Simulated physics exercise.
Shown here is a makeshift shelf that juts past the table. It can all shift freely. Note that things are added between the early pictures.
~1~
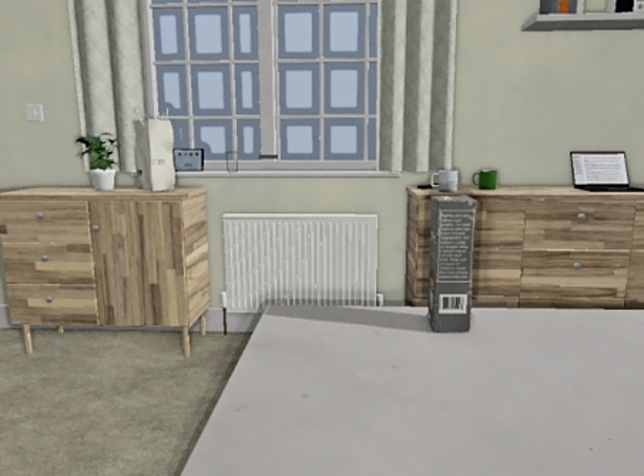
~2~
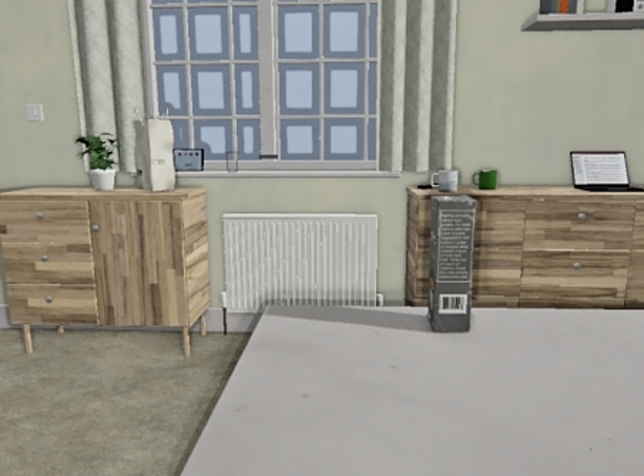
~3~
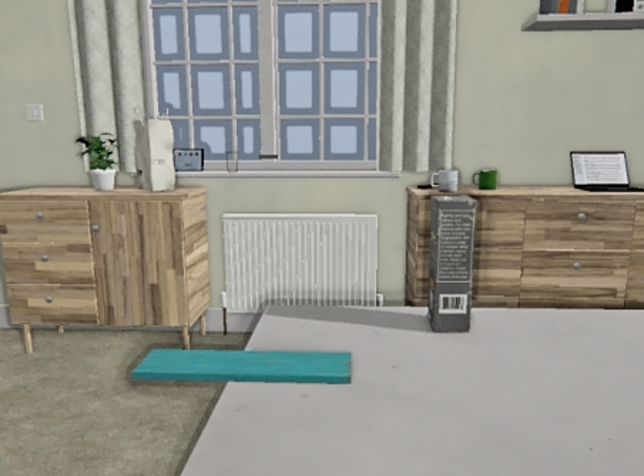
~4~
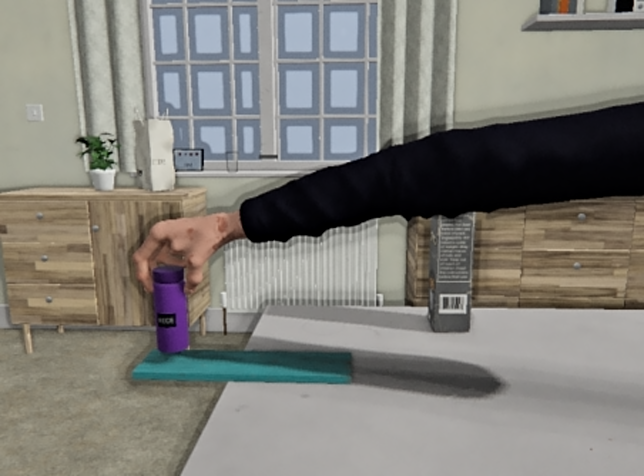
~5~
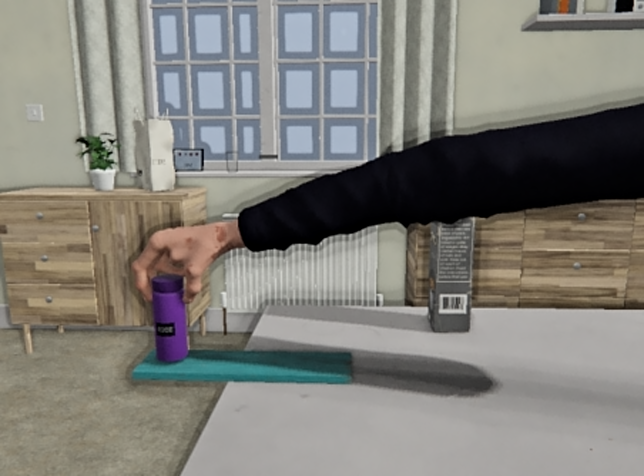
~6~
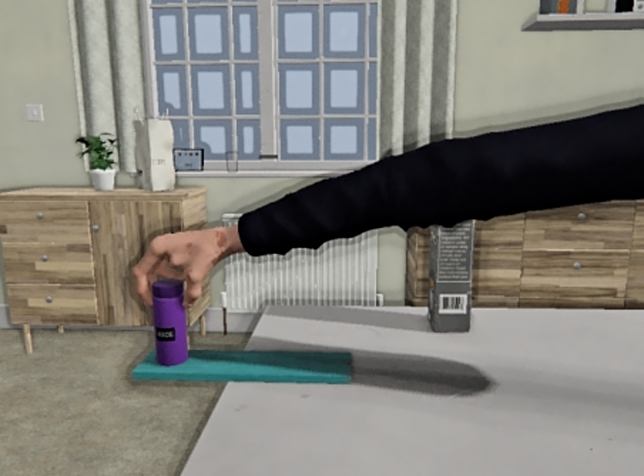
A hand in a dark sleeve lowered a purple shaker onto the left end of a teal board, which had appeared jutting over the table's edge, and kept holding it while a grey carton stood still.
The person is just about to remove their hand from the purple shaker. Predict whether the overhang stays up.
Prediction: It falls.
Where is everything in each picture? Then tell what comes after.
In the first picture, the last thing is not in view yet; grey carton (450, 263).
In the second picture, the last thing is not in view yet; grey carton (450, 263).
In the third picture, the last thing is not in view yet; grey carton (450, 263).
The fourth picture shows coming down; purple shaker (171, 308); grey carton (450, 263).
The fifth picture shows coming down; purple shaker (170, 317); grey carton (450, 263).
The sixth picture shows set down, still held; purple shaker (170, 322); grey carton (450, 263).
Then, 0.40 s later than the last frame, purple shaker now down on the floor or falling; turquoise plank tilted by 69°.
Then, 0.60 s later than the last frame, turquoise plank now down on the floor or falling.
Then, 0.70 s later than the last frame, things are still on the move.
Then, 0.90 s later than the last frame, as before.
When it is over, down on the floor or falling, purple shaker and turquoise plank; grey carton as before. The plank comes down.
